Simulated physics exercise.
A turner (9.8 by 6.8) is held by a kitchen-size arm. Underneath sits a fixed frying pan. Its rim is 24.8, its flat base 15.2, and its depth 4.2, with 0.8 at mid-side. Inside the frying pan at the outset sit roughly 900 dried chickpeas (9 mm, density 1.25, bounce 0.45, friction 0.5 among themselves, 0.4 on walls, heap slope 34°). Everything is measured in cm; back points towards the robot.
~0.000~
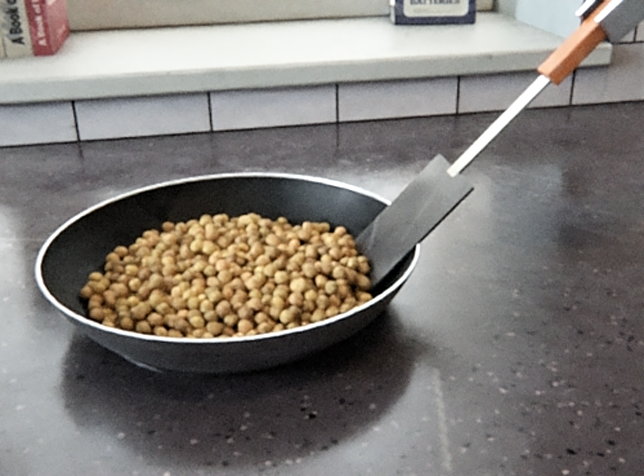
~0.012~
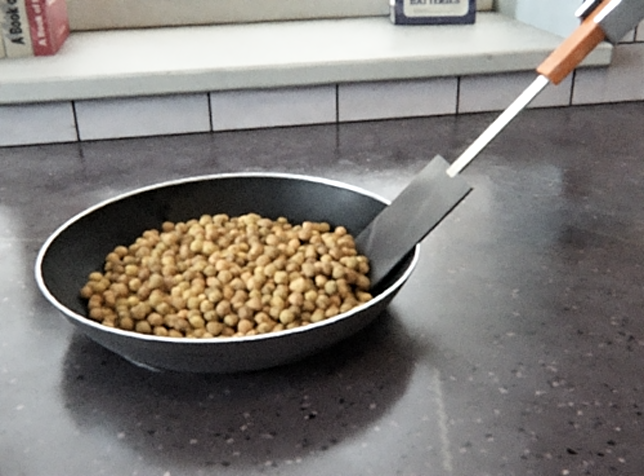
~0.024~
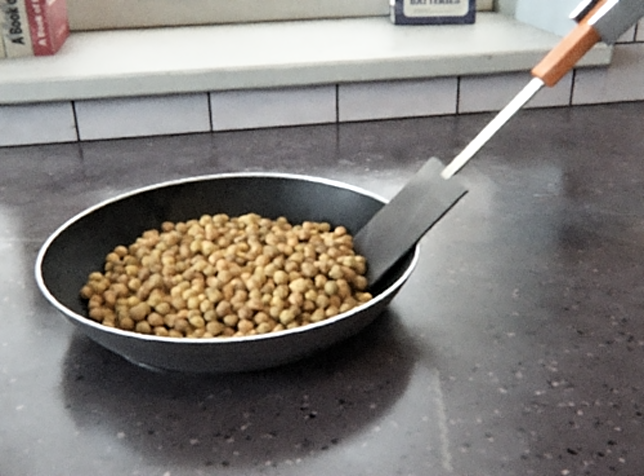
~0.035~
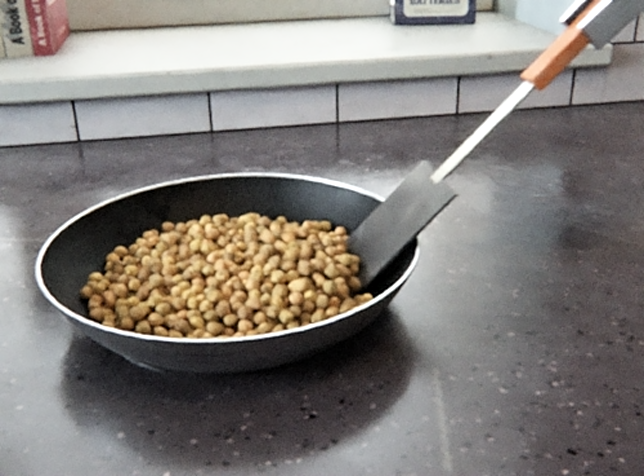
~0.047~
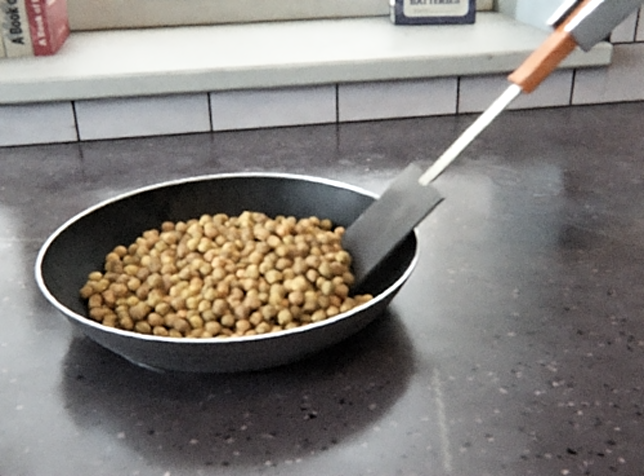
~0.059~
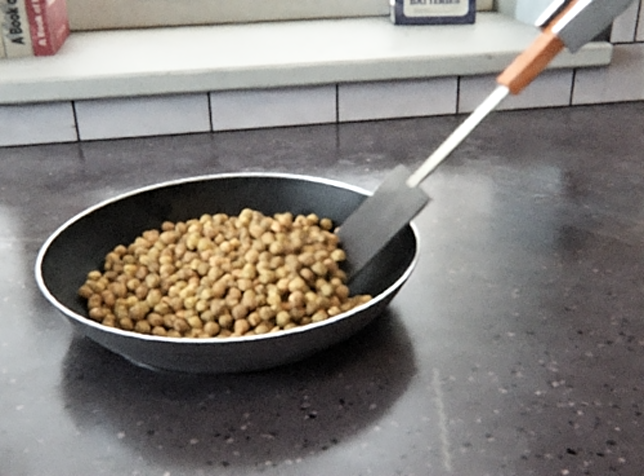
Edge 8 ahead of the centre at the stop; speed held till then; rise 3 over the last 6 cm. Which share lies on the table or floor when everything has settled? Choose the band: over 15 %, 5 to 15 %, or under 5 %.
5 to 15 %.
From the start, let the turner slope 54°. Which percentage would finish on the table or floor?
That would leave close to 15 per cent on the table or floor.
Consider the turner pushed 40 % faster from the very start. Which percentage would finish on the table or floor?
Estimate: Near 20 %.
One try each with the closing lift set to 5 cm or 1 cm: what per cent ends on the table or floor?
Result, in order: Approx. 10 % and 10 %.
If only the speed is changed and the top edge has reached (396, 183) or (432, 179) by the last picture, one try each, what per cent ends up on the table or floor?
Near 20 per cent in the first try and near 5 per cent in the second.
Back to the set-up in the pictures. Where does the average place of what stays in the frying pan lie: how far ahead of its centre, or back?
It sits near 3.5 centimetres ahead of centre.
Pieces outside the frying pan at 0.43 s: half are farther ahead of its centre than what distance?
Some 18 cm.
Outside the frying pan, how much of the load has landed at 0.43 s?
That would be near 10 per cent, give or take.
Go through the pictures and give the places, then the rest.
The first frame shows turner top edge at (456, 170), sloping 45°; upper third of the load around (239, 267), from x 85 to 365, top at y 220; 900 in the frying pan.
The second frame shows turner top edge at (455, 170), sloping 45°; upper third of the load around (239, 267), from x 85 to 365, top at y 220.
The third frame shows turner top edge at (450, 173), sloping 45°; upper third of the load around (241, 267), from x 85 to 365, top at y 220.
The fourth frame shows turner top edge at (440, 176), sloping 45°; upper third of the load around (242, 265), from x 85 to 365, top at y 220.
The fifth frame shows turner top edge at (428, 179), sloping 45°; upper third of the load around (247, 264), from x 85 to 370, top at y 215.
The sixth frame shows turner top edge at (416, 181), sloping 45°; upper third of the load around (246, 263), from x 85 to 365, top at y 215; 900 in the frying pan.
After 0.13 s, sloping 45°, highest piece 5 above the table; 900 in the frying pan.
After 0.19 s, sloping 45°, highest piece 6 above the table; 900 in the frying pan.
After 0.43 s, sloping 45°, highest piece 5 above the table; 809 in the frying pan, 86 on the table or floor, 5 on the blade or in flight.
After 1.48 s, sloping 45°, highest piece 5 above the table; 807 in the frying pan, 93 on the table or floor.
At rest, 807 in the frying pan, 93 on the table or floor. That is 10 % on the table or floor.
